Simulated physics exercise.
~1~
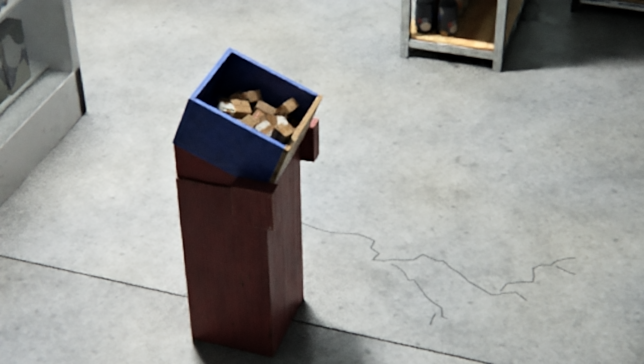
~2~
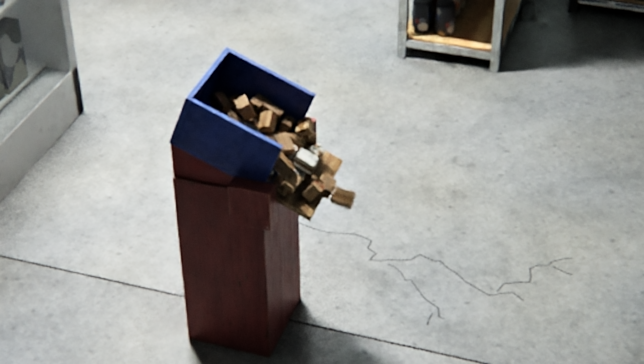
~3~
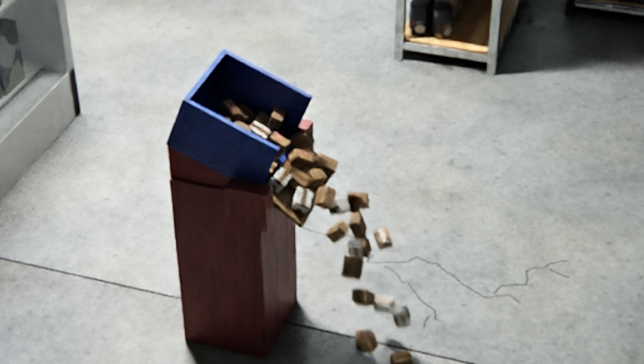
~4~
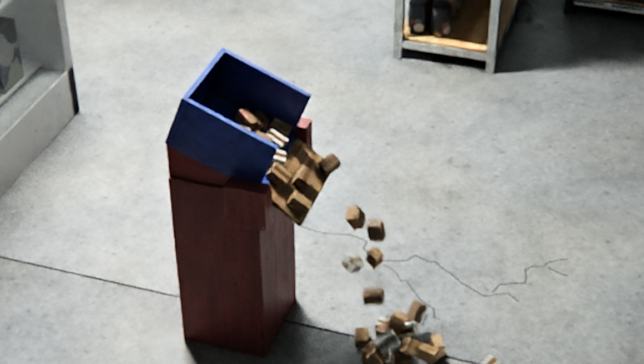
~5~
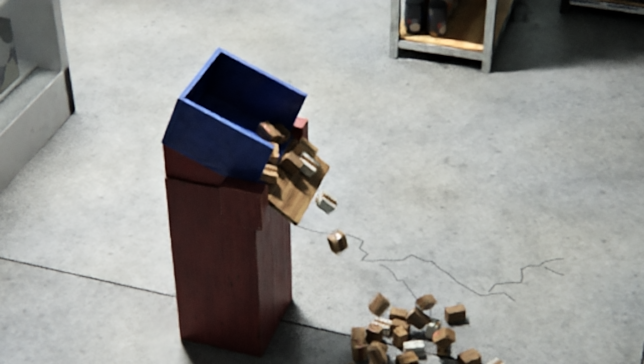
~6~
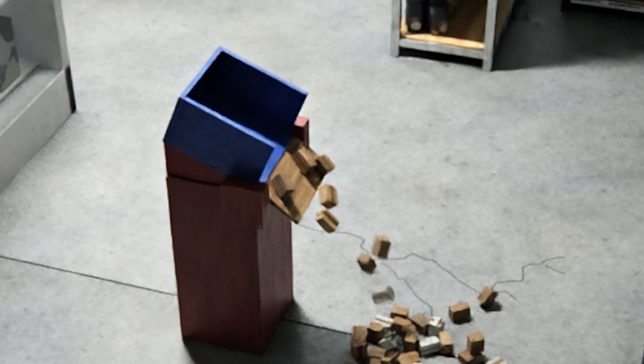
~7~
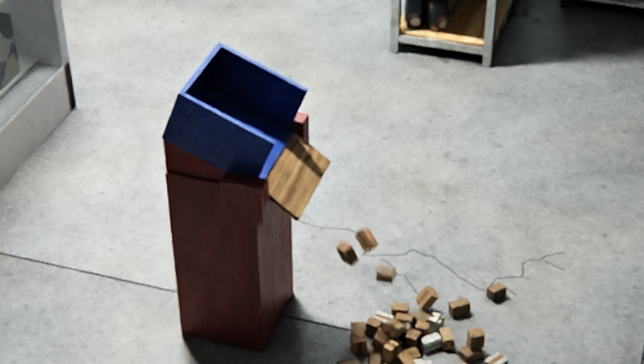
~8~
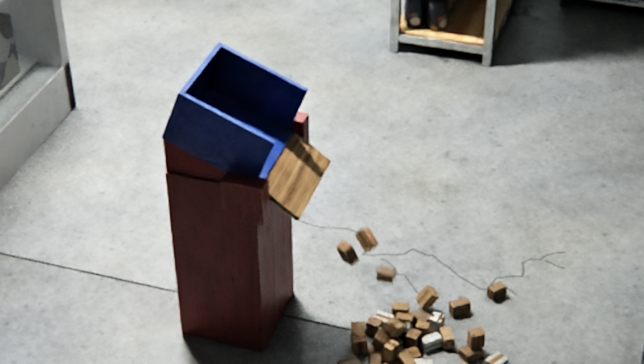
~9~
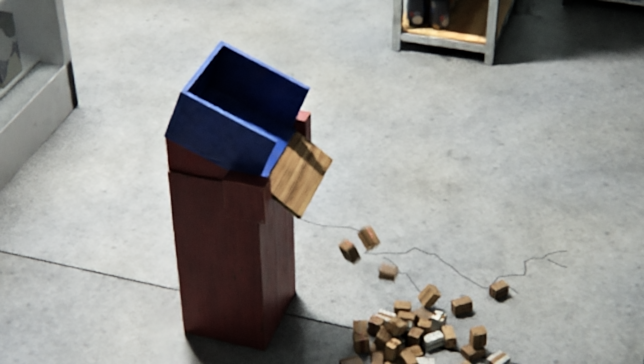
Small wooden blocks spilling from a tilted blue bin as its front flap lowers, tumbling rightward into a scattered floor pile.
